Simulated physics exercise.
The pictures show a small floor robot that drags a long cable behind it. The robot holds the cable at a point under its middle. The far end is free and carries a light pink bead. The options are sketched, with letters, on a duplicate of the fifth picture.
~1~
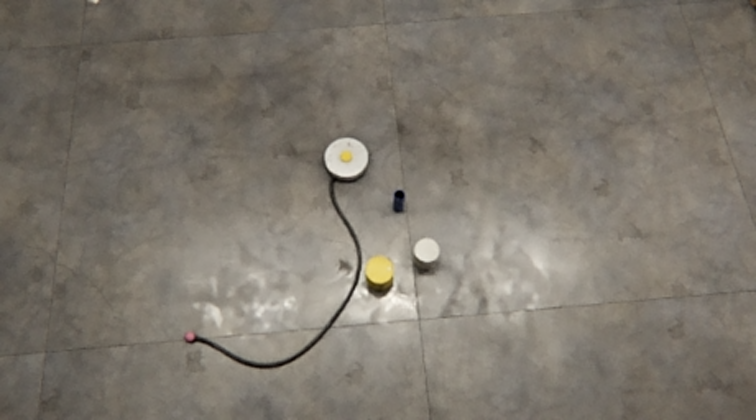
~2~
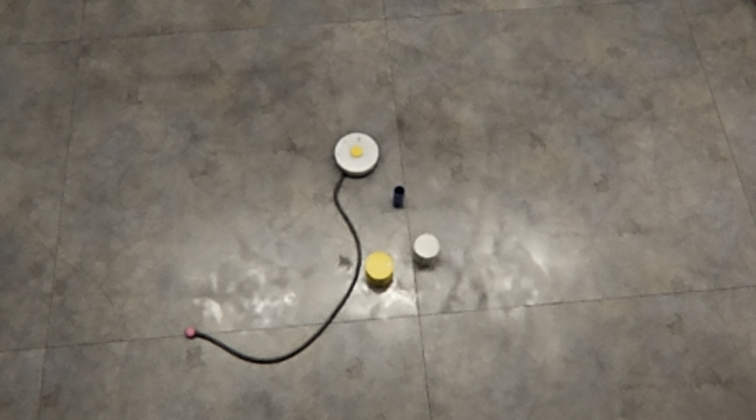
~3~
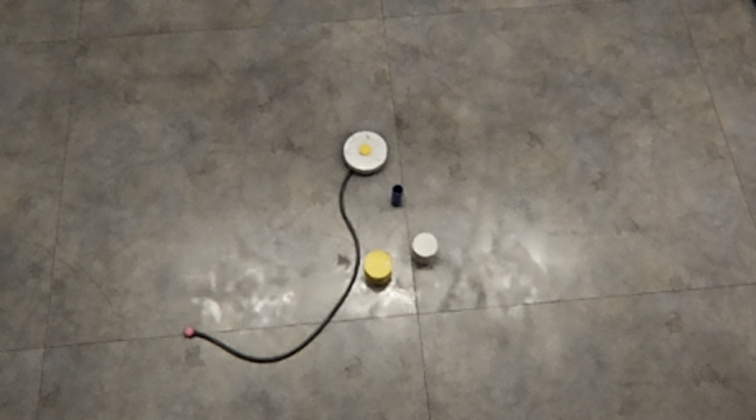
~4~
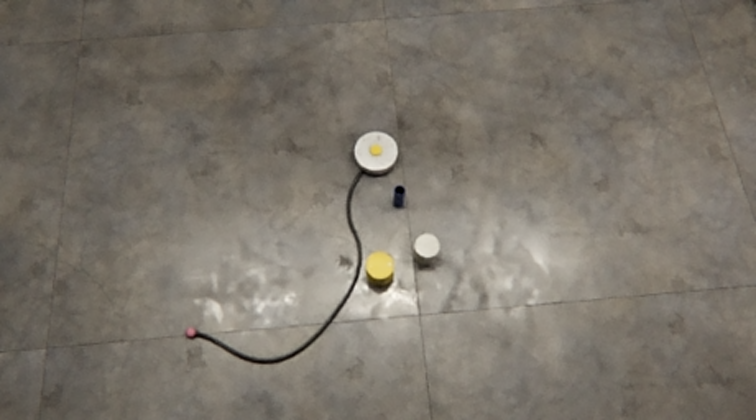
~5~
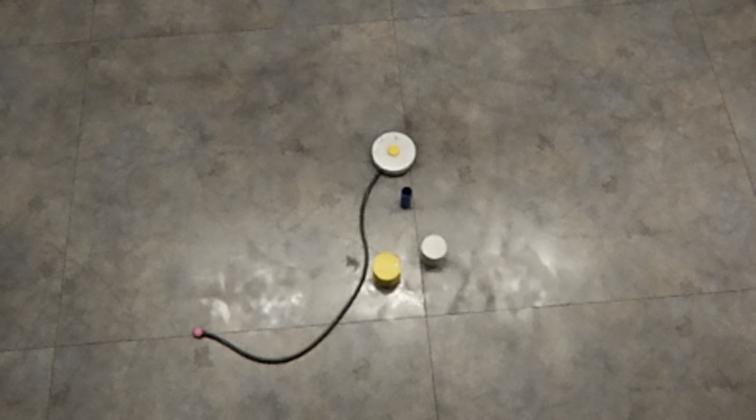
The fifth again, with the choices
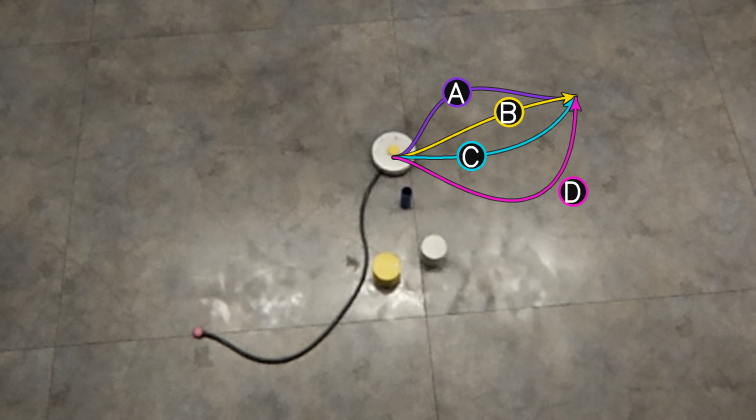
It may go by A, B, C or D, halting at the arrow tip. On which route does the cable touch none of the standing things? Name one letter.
Route A.
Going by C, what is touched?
It meets the blue post.
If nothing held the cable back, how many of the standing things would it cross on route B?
One.
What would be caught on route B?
The blue post.
On the copy, A from (394, 158) via (466, 90) to (576, 96); B from (394, 158) via (486, 121) to (576, 96); C from (394, 158) via (497, 152) to (575, 98); D from (394, 158) via (523, 200) to (576, 98).
On A. First, robot (443, 97), middle of the cable (358, 228), free end (227, 336).
Then, robot (521, 89), middle of the cable (396, 179), free end (284, 297).
Finally, robot (578, 92), middle of the cable (439, 163), free end (317, 262); nothing has been touched.
By contrast, B meets the blue post; C meets the blue post; D meets the yellow keg, white keg and blue post.
